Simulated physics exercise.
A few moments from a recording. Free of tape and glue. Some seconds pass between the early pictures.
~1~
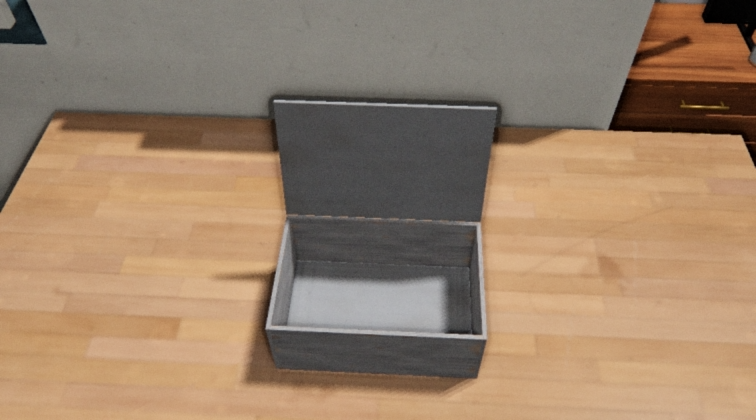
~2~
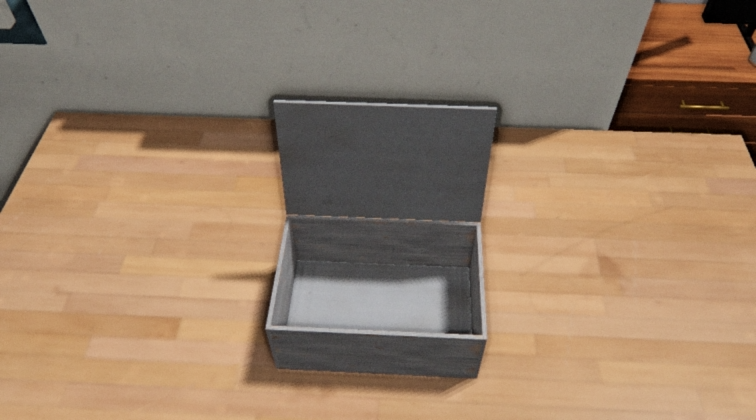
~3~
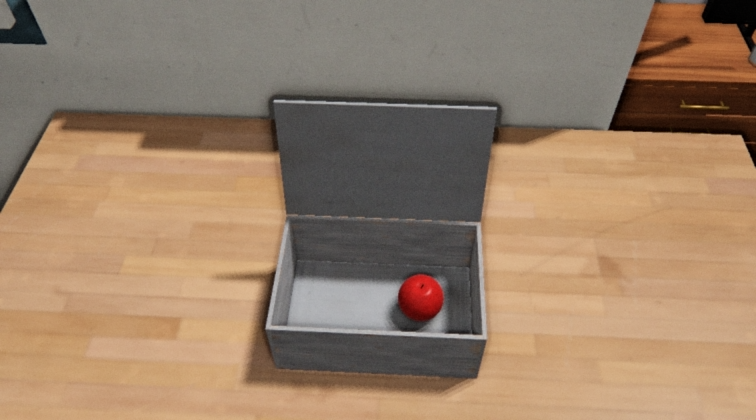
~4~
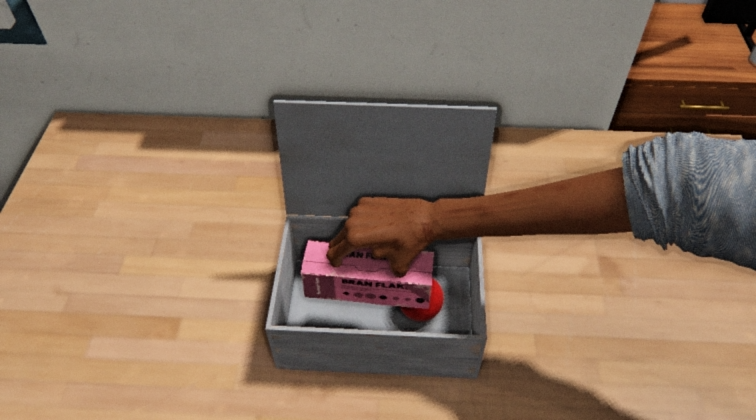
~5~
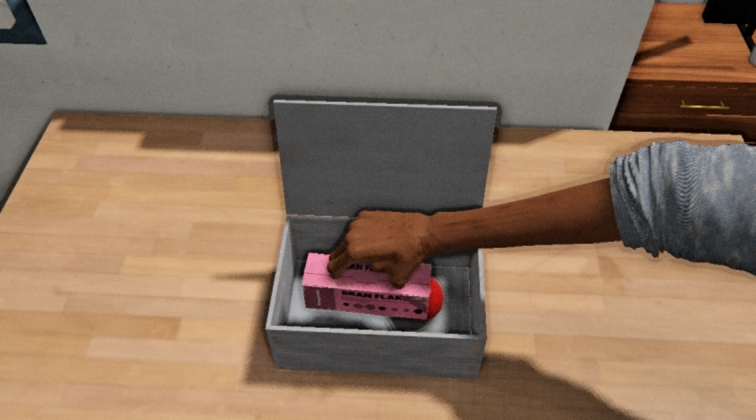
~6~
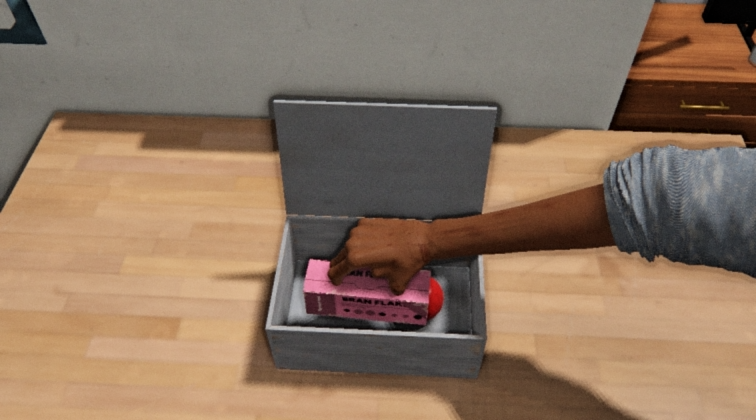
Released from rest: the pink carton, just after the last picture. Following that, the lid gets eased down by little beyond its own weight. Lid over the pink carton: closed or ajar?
Closed.
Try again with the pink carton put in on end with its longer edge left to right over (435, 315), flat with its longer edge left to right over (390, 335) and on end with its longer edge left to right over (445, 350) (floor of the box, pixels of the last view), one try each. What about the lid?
The first time the lid can't shut, the second time it goes down fully, and the third time it can't shut.
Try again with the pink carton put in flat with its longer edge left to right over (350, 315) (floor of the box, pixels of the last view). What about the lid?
Then it sits on the rim.
Then, 0.40 s later than the last frame, pink carton on its side near (378, 338).
Then, 1.40 s later than the last frame, lid 72° above the rim; pink carton on its side near (378, 338); red apple moved about its own width.
Then, 1.80 s later than the last frame, lid 41° above the rim; pink carton on its side near (378, 338); red apple moved about its own width.
Then, 2.10 s later than the last frame, lid 11° above the rim; pink carton on its side near (378, 338); red apple moved about its own width.
When it is over, lid shut; lying over in the box, pink carton; moved from the start, red apple. End places, in pixels of the last picture, pink carton near (378, 338).
